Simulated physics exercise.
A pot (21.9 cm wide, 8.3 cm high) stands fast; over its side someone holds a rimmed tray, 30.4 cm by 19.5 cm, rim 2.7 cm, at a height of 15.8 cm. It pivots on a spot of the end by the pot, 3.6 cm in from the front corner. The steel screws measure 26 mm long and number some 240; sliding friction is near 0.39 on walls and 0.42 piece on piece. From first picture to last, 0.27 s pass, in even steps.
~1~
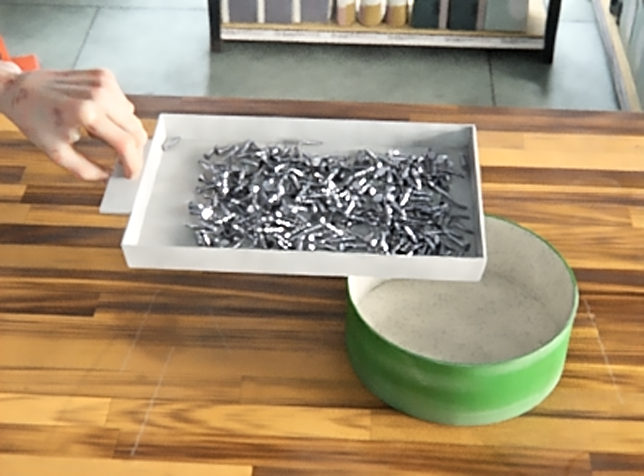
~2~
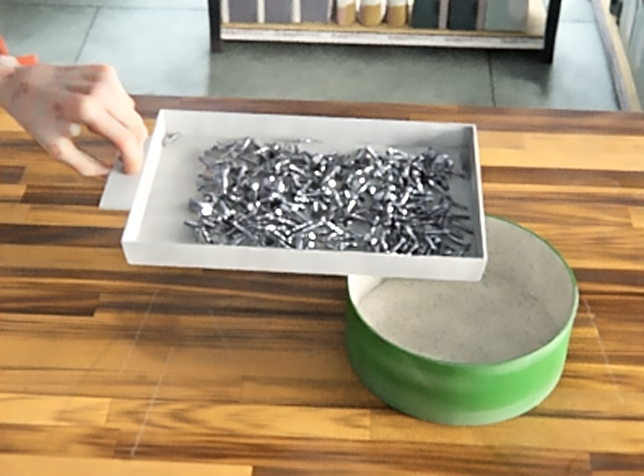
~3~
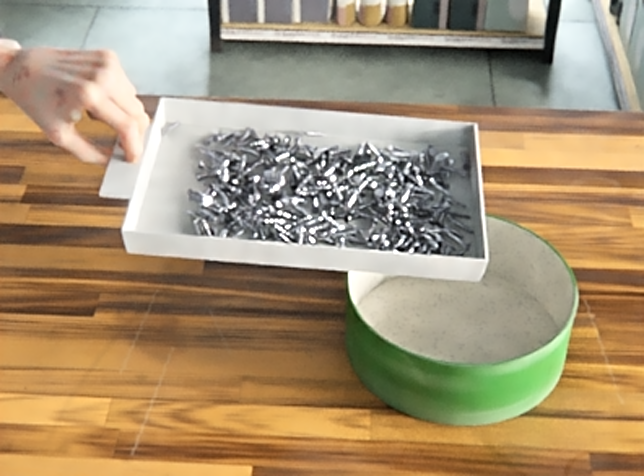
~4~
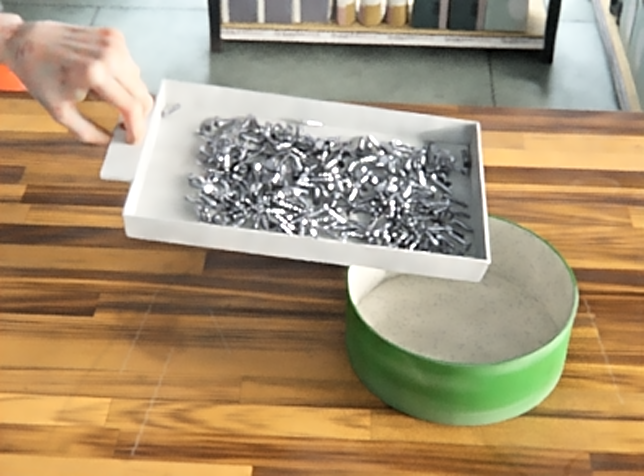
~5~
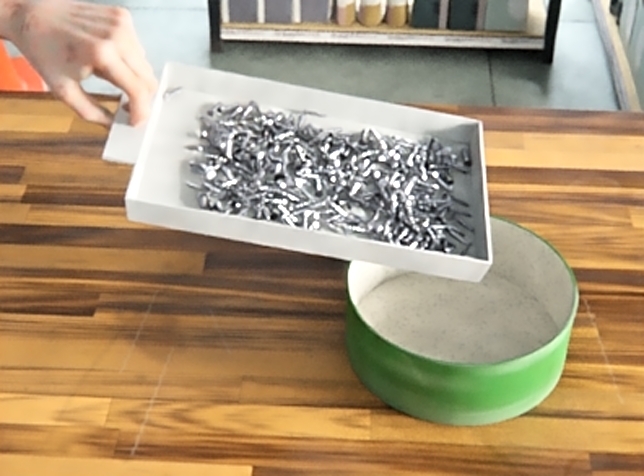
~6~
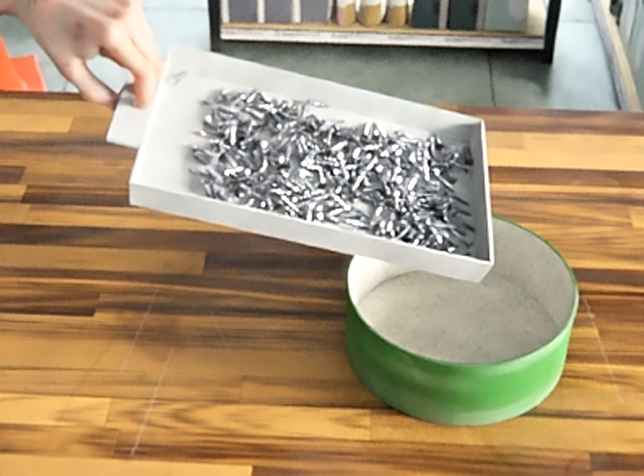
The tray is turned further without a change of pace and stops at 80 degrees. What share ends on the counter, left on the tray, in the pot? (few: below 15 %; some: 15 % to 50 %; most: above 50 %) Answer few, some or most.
On the counter: Few; left on the tray: Some; in the pot: Most.
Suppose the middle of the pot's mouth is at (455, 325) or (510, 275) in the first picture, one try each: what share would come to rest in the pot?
Some 55 and 60 per cent.
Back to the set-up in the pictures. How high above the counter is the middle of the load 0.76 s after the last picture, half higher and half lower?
About 20 cm.
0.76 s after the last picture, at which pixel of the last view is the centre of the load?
Around (493, 206).
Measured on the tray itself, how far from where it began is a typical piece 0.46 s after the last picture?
Some 8 cm.
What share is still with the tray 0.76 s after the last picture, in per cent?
Roughly 90 per cent.
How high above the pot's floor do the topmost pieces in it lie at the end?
Roughly 3.0 cm.
Then, 0.46 s after the last picture, tilt 46 degrees; the tray holds 100 %, the pot 0 %.
Then, 0.76 s after the last picture, tilt 67 degrees; the tray holds 90 %, the pot 5 %.
Then, 1.16 s after the last picture, tilt 80 degrees; the tray holds 45 %, the pot 45 %.
In the end, counter 5 %, tray 30 %, pot 60 %.
